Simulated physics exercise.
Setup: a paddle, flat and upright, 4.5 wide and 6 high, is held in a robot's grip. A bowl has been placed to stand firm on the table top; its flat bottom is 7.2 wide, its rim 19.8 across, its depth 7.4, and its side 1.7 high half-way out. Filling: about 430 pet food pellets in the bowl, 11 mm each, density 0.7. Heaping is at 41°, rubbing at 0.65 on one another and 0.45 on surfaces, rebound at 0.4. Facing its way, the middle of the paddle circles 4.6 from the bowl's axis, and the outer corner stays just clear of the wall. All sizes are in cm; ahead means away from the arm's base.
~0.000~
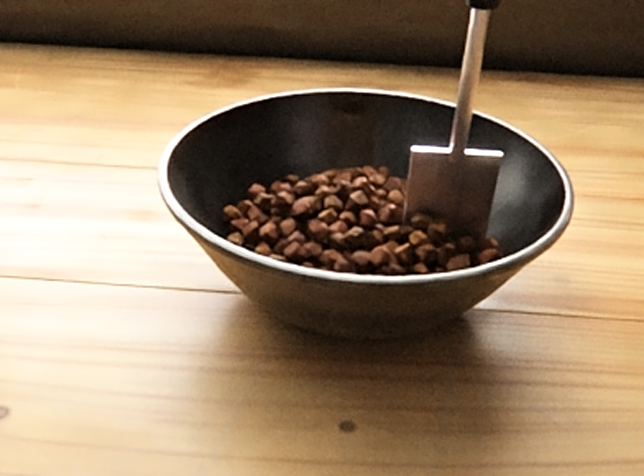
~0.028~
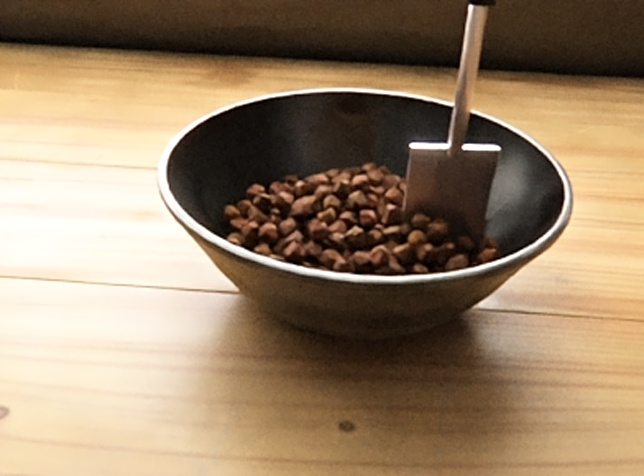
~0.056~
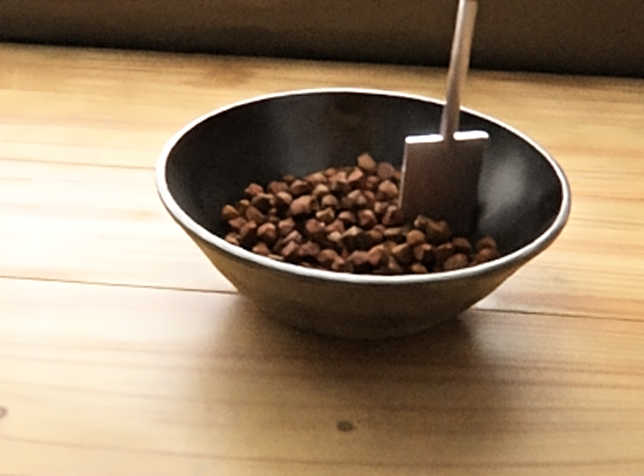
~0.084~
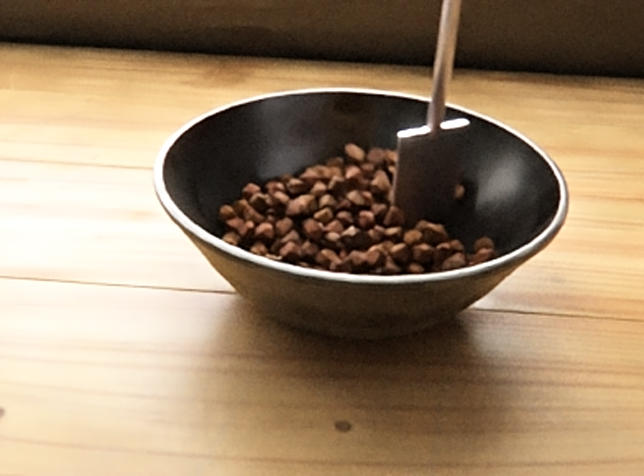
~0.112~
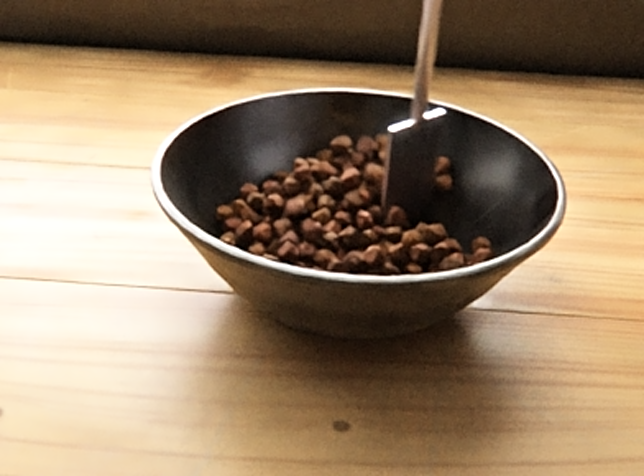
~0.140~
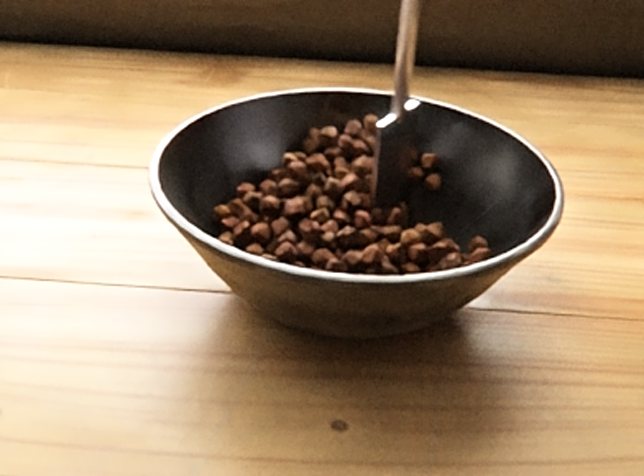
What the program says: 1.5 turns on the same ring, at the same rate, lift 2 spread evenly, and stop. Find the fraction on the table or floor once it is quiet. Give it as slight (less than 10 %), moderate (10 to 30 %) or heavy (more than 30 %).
It is slight.
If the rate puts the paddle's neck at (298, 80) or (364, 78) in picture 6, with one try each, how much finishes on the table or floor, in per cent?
Some 25 and 10 %.
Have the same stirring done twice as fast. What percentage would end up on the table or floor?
I'd say close to 20 %.
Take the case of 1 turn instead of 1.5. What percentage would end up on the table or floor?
It would be near 0 per cent.
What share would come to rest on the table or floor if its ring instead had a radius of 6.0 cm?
Then about 0 per cent.
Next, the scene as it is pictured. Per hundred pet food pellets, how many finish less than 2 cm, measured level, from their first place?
Result: Close to 30 per cent of the load.
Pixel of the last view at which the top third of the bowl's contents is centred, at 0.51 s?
Around (355, 260).
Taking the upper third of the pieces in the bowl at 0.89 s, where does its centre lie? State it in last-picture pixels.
I'd put it close to (355, 176).
After 0.51 s, 248° round, highest piece 9 above the table; 427 in the bowl, 3 on the table or floor, 1 in flight or on the tool.
After 0.89 s, 76° round, highest piece 8 above the table; 424 in the bowl, 7 on the table or floor.
After 1.27 s, 180° round, highest piece 8 above the table; 424 in the bowl, 7 on the table or floor.
After 1.97 s, 180° round, highest piece 8 above the table; 424 in the bowl, 7 on the table or floor.
In the end, 424 in the bowl, 7 on the table or floor. That is 2 % on the table or floor.
